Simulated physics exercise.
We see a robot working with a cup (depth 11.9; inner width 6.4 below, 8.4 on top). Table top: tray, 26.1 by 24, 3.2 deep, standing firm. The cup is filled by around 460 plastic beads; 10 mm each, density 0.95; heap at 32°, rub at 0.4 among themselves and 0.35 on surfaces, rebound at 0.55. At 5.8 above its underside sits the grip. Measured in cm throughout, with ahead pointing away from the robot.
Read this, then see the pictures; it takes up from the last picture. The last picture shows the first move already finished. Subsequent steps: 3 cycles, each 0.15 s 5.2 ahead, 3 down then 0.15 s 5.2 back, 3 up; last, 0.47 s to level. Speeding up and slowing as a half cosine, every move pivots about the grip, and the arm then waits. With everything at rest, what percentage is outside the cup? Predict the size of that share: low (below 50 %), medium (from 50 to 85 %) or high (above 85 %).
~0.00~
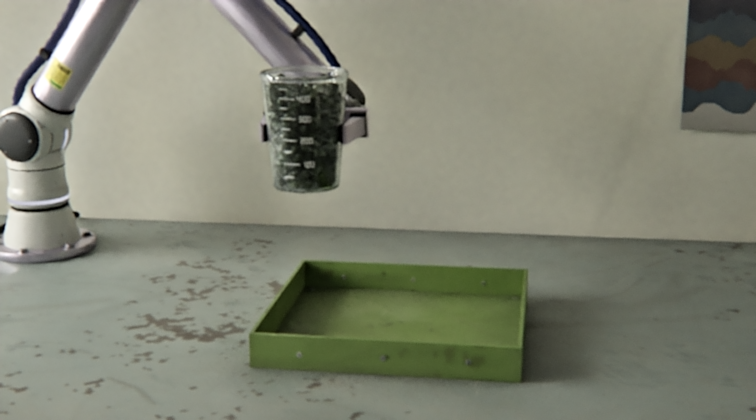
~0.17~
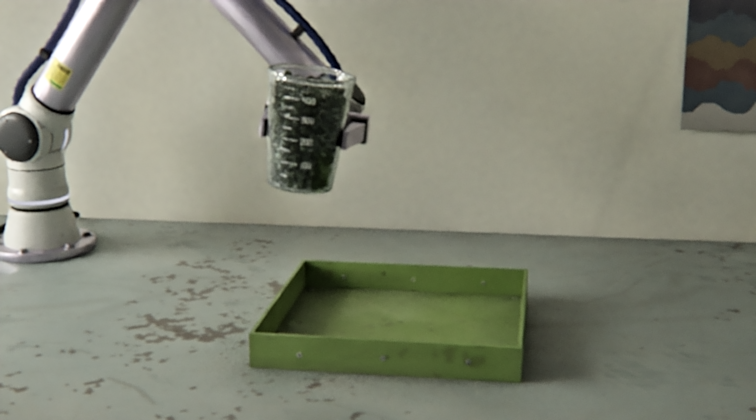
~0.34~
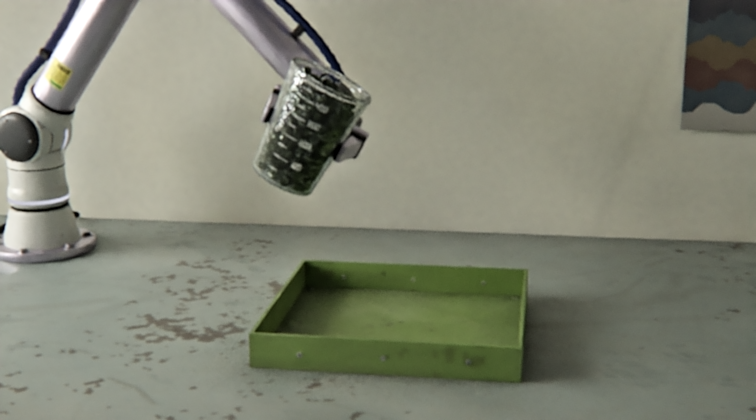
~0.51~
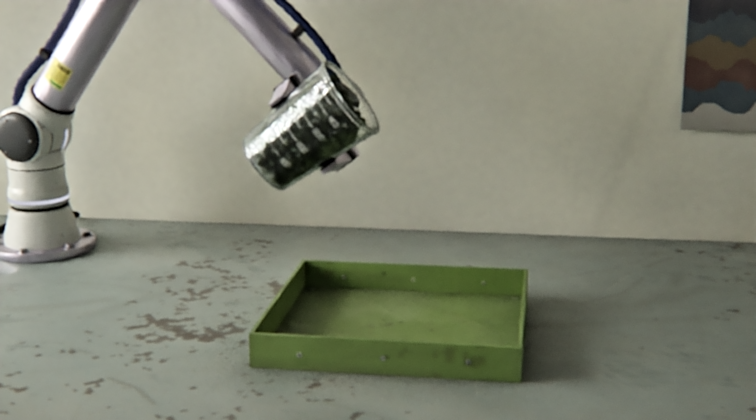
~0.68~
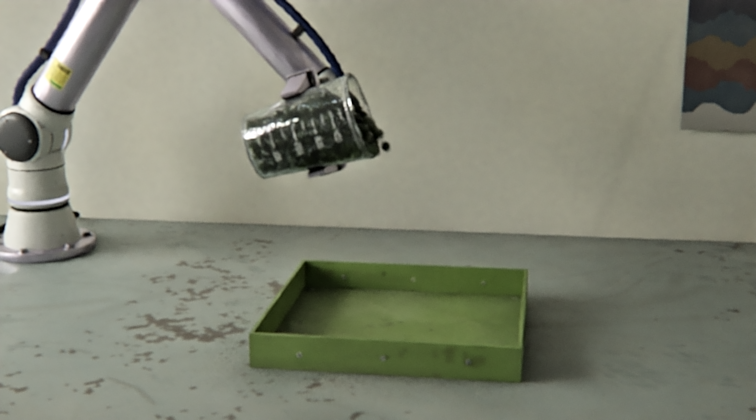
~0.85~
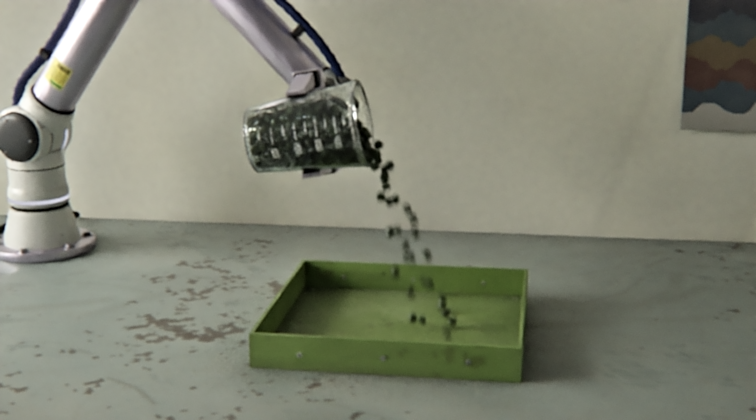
Predicted share: Medium.
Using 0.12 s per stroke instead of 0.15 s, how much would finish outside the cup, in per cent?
It would come to around 70 %.
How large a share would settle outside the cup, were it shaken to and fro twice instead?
60 per cent.
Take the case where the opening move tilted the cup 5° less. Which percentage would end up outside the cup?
Near 55 %.
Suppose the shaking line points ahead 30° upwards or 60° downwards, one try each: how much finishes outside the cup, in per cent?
90 and 40 %.
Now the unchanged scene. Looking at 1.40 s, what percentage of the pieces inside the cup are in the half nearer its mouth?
About 65 per cent.
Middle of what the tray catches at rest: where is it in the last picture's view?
Centre estimate: Around (461, 324).
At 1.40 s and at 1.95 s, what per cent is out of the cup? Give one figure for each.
Roughly 50, then 65.
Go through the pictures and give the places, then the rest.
The first frame shows cup middle at (305, 131), level; upper third of the load around (305, 98), from x 270 to 335, top at y 80; 463 in the cup.
The second frame shows cup middle at (306, 131), tilted 8° forward; upper third of the load around (308, 98), from x 275 to 340, top at y 75.
The third frame shows cup middle at (306, 131), tilted 28° forward; upper third of the load around (313, 102), from x 260 to 355, top at y 70.
The fourth frame shows cup middle at (307, 131), tilted 52° forward; upper third of the load around (320, 107), from x 250 to 360, top at y 80.
The fifth frame shows cup middle at (307, 132), tilted 72° forward; upper third of the load around (314, 117), from x 250 to 385, top at y 95; 462 in the cup, 1 in flight or on a rim.
The sixth frame shows cup middle at (307, 132), tilted 80° forward; upper third of the load around (305, 119), from x 250 to 455, top at y 100; 435 in the cup, 14 in the tray, 14 in flight or on a rim.
After 1.40 s, tilted 80° forward, highest piece 21 above the table; 237 in the cup, 180 in the tray, 7 on the table or floor, 39 in flight or on a rim.
After 1.95 s, tilted 50° forward, highest piece 23 above the table; 300 in the tray, 152 in the cup, 9 on the table or floor, 2 in flight or on a rim.
After 2.42 s, level, highest piece 22 above the table; 302 in the tray, 152 in the cup, 9 on the table or floor.
After 3.47 s, level, highest piece 22 above the table; 302 in the tray, 152 in the cup, 9 on the table or floor.
At rest, 302 in the tray, 152 in the cup, 9 on the table or floor. That is 67 % outside the cup.
